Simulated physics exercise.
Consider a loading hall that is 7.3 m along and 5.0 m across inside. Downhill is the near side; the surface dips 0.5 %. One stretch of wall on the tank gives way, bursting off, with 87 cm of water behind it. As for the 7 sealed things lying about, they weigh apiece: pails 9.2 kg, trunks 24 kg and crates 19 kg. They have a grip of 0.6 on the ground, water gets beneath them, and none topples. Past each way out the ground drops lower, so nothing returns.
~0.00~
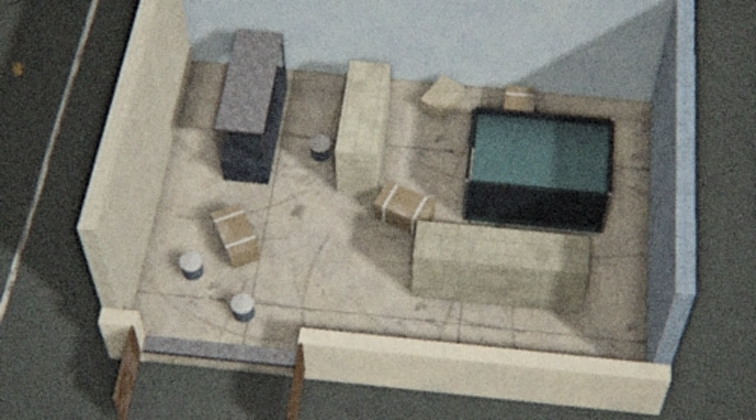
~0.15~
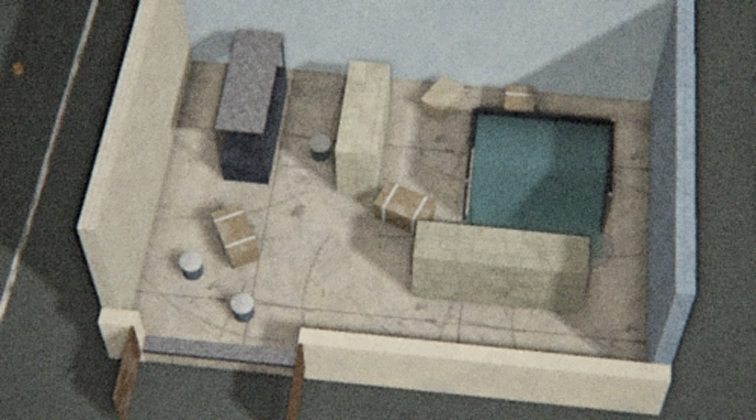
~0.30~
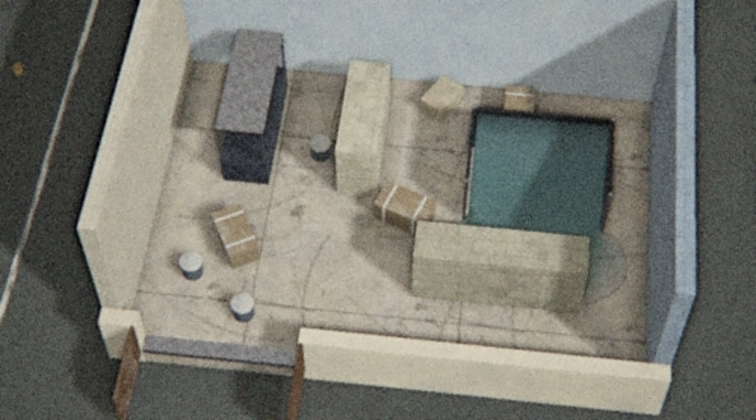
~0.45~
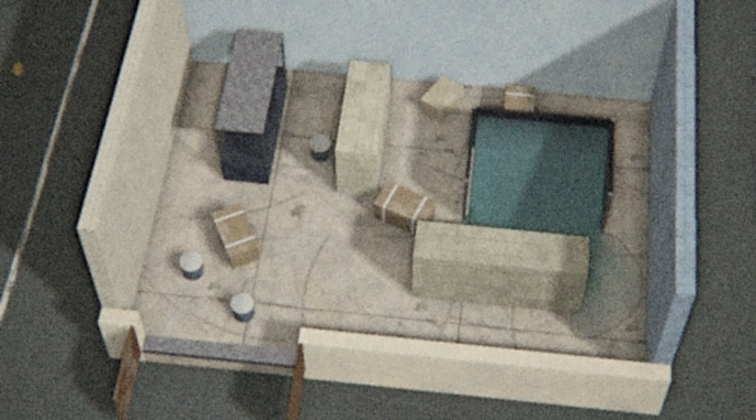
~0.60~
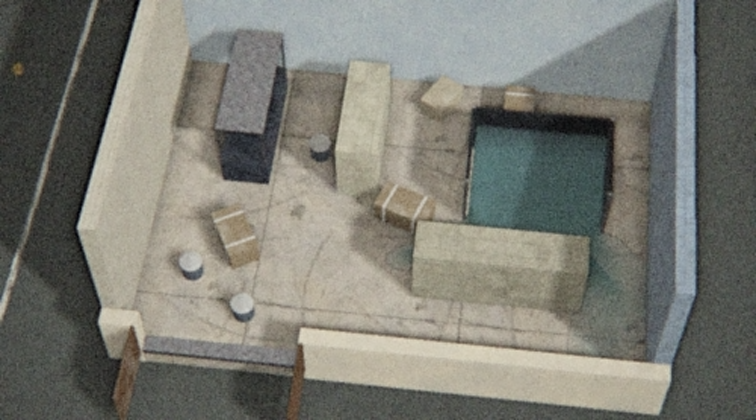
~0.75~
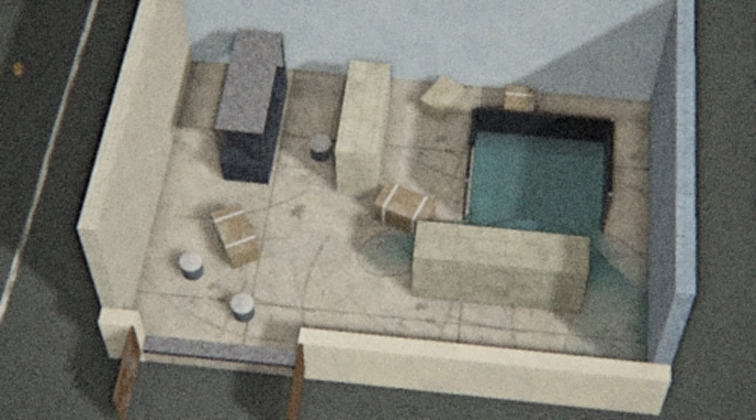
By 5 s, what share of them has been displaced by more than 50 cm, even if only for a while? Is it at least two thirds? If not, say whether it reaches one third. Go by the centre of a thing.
Between a third and two thirds get shoved past half a metre.
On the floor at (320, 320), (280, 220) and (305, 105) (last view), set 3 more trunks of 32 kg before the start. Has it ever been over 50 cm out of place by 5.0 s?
In order: Greater, greater and smaller.
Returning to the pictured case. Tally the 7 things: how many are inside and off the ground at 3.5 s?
At that moment it comes to 1.
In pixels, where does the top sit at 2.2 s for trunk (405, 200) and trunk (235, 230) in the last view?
Around (425, 142) and (180, 237).
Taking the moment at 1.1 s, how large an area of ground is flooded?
Around 9.0 m2 of it.
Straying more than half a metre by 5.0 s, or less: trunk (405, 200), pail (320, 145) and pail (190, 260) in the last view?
Taking them in order, the first is above the mark, the second below the mark and the third above the mark.
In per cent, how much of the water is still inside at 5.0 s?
About 94 in a hundred parts of the water.
After 1.1 s 0 of 7 are over 50 cm from their spots; 0 afloat.
After 2.2 s 2 of 7 are over 50 cm from their spots; 0 afloat.
After 3.5 s 2 of 7 are over 50 cm from their spots; 1 afloat.
After 5.0 s 4 of 7 are over 50 cm from their spots, and 4 have been at some point; 3 afloat.
